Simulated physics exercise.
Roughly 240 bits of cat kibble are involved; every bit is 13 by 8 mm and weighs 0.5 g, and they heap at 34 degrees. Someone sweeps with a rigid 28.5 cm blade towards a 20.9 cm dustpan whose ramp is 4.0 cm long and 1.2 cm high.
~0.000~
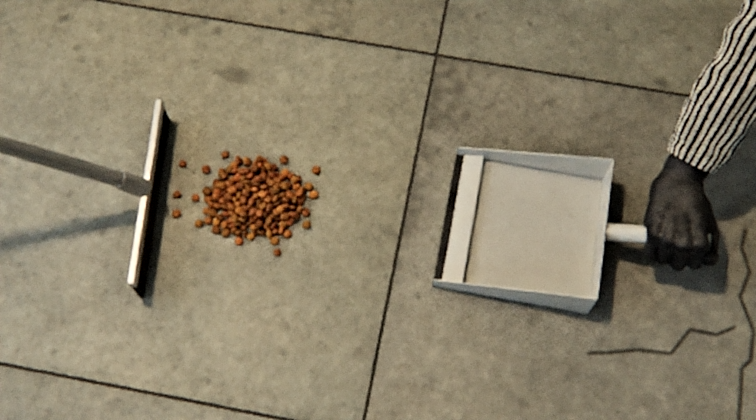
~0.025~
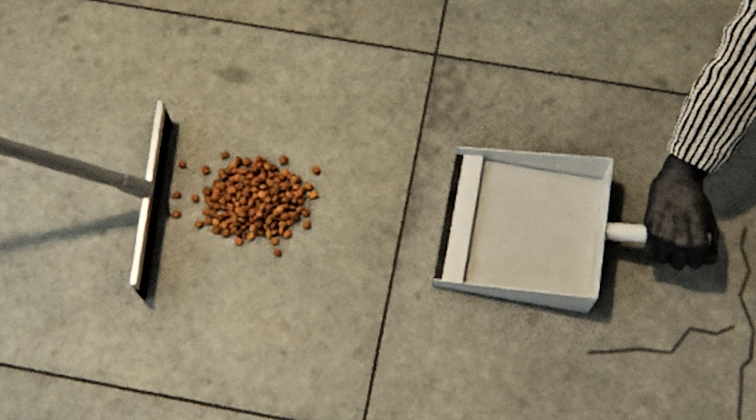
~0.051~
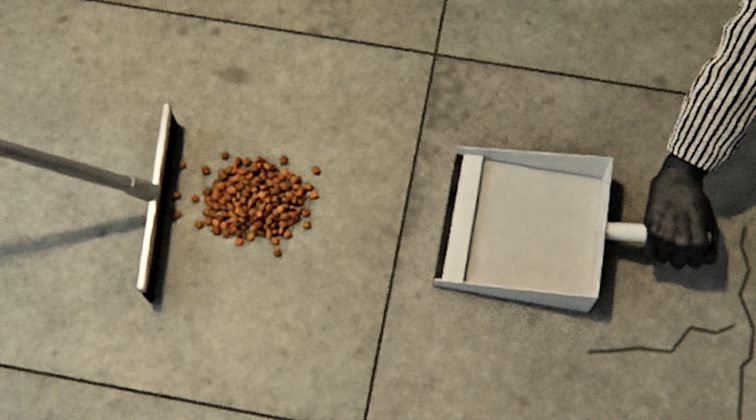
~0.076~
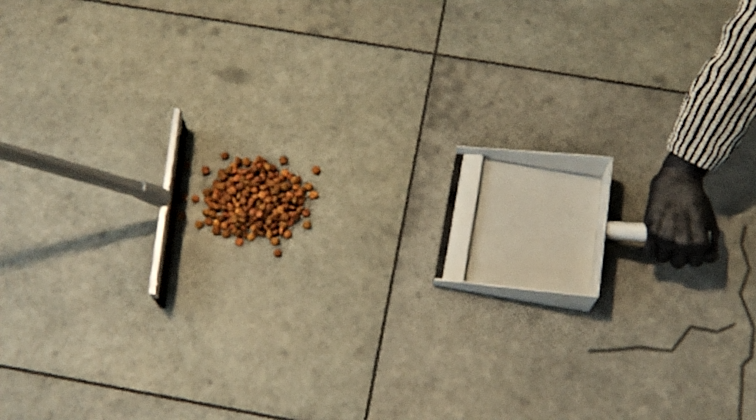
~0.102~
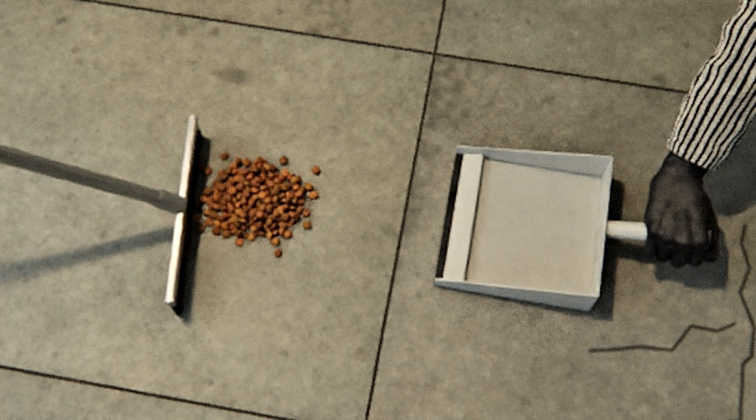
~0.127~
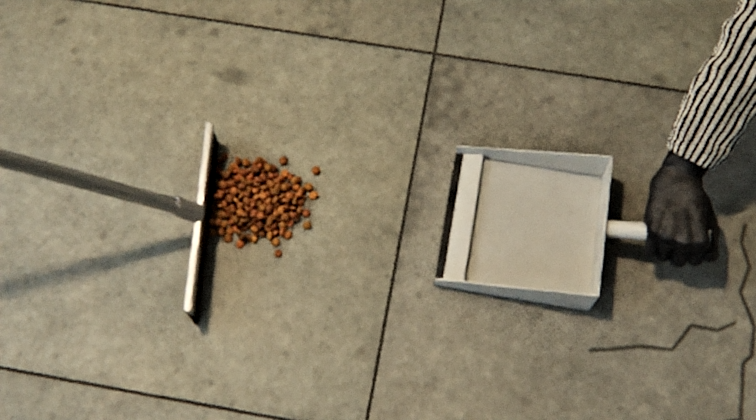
A dark hand in a black-and-white striped sleeve holds the handle of a pale grey dustpan at the right of a grey tiled floor, seen from above. To the left, a heap of reddish-brown kibble lies beside a long-handled blade with a pale edge. The blade slides steadily right, pressing into the heap's near side and shifting some pieces, while the pan and camera stay still.
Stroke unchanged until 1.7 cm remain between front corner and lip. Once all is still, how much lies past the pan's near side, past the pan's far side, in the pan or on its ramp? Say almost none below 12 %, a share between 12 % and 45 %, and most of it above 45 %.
My prediction: Near side: A sizeable minority, far side: A small minority, pan: A sizeable minority.
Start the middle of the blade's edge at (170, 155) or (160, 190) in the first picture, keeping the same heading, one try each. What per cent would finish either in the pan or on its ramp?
Estimates: 30 percent and 30 percent.
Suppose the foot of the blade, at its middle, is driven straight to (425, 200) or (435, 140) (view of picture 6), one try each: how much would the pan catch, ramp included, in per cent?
Close to 45 and 35 in a hundred, in that order.
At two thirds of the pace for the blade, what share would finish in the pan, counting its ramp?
Some 10 %.
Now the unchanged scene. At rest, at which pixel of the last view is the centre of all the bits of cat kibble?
Centre at rest, approx.: (437, 240) px.
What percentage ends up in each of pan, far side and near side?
Near 25, far 5, pan 20, all in per cent.
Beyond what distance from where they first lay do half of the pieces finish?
Median shift: Approx. 28 cm.
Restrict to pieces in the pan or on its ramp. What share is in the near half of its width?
Share: Approx. 80 %.
After 0.28 s, middle of the blade 18 cm from the lip; 0 % over the lip, far side 0 %, near side 10 %.
After 0.38 s, middle of the blade 7 cm from the lip; 0 % over the lip, far side 5 %, near side 20 %.
After 0.61 s, middle of the blade 4 cm from the lip; 20 % over the lip, far side 5 %, near side 25 %.
By 1.3 s all is still; near side 25 %, far side 5 %, pan 20 %, in front of the lip or behind the blade 50 %.
